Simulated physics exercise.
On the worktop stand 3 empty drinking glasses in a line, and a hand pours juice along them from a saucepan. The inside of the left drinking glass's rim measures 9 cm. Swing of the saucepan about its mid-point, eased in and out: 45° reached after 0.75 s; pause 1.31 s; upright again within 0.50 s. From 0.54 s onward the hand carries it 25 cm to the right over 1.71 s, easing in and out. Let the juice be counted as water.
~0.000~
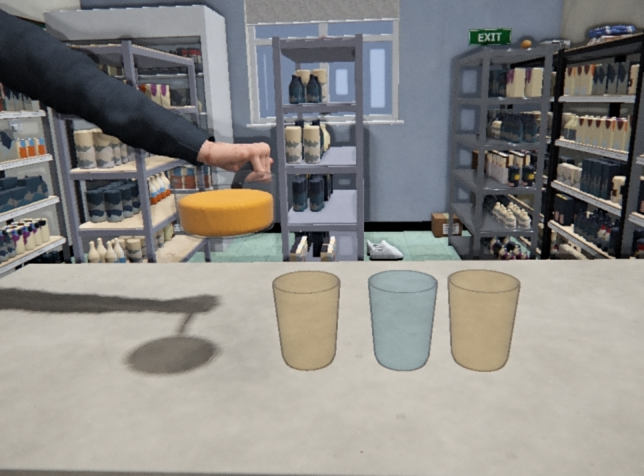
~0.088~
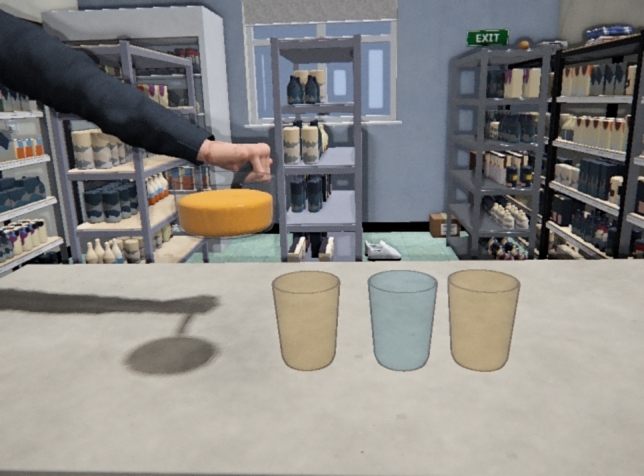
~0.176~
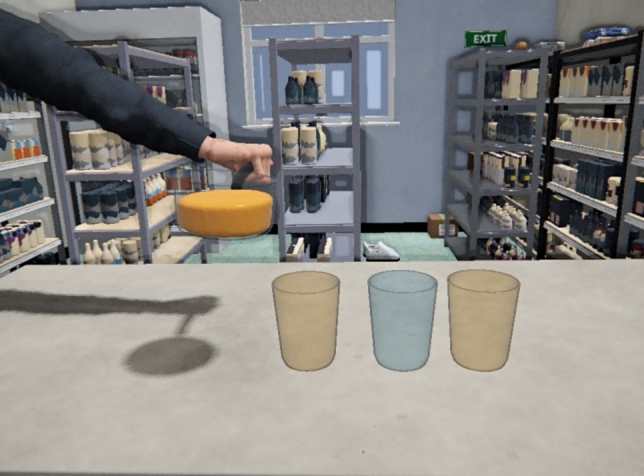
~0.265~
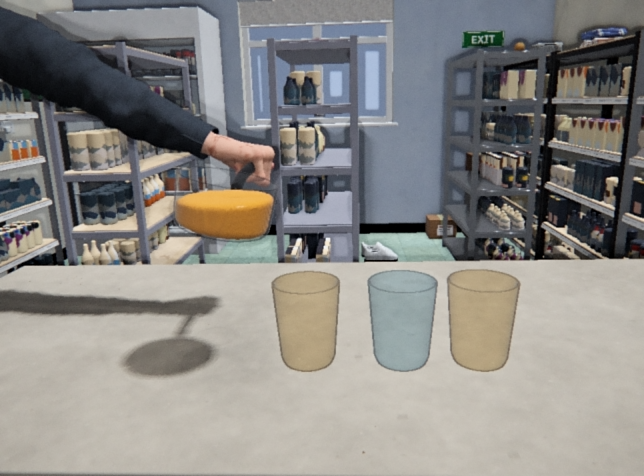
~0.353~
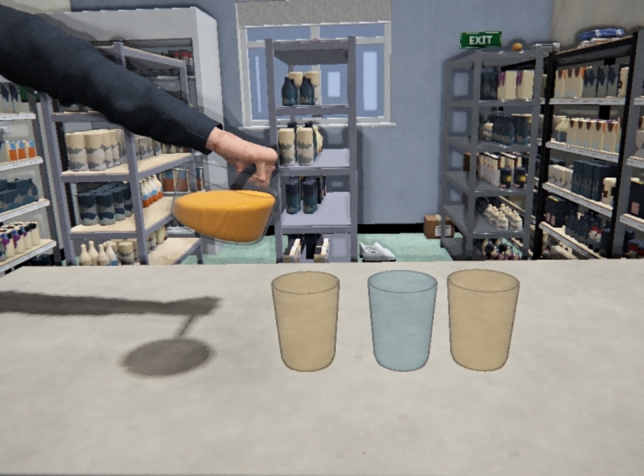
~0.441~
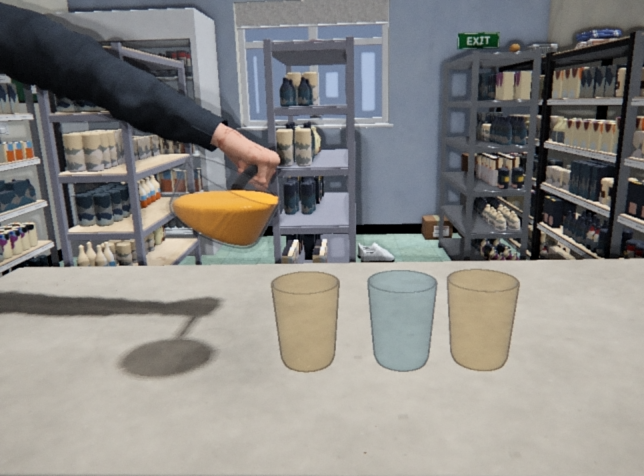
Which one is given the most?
I'd bet on the one at the head.
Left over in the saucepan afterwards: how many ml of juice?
It holds about 220 ml at the end.
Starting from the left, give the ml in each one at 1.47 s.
I'd put it at some 90 ml left, 40 ml in the middle and 0 ml right.
Then, 1.03 s in, the tilt is 45° and from the left they hold 90 ml, 0 ml, 0 ml, the saucepan 325 ml, and 10 ml is on the worktop.
Then, 1.47 s in, the tilt is 45° and from the left they hold 90 ml, 35 ml, 0 ml, the saucepan 270 ml, and 75 ml is on the worktop.
Then, 1.92 s in, the tilt is 45° and from the left they hold 90 ml, 55 ml, 10 ml, the saucepan 235 ml, and 85 ml is on the worktop.
Then, 2.41 s in, the tilt is 9° and from the left they hold 90 ml, 55 ml, 30 ml, the saucepan 225 ml, and 85 ml is on the worktop.
Finally, from the left they hold 90 ml, 55 ml, 30 ml, the saucepan 225 ml, and 85 ml is on the worktop.
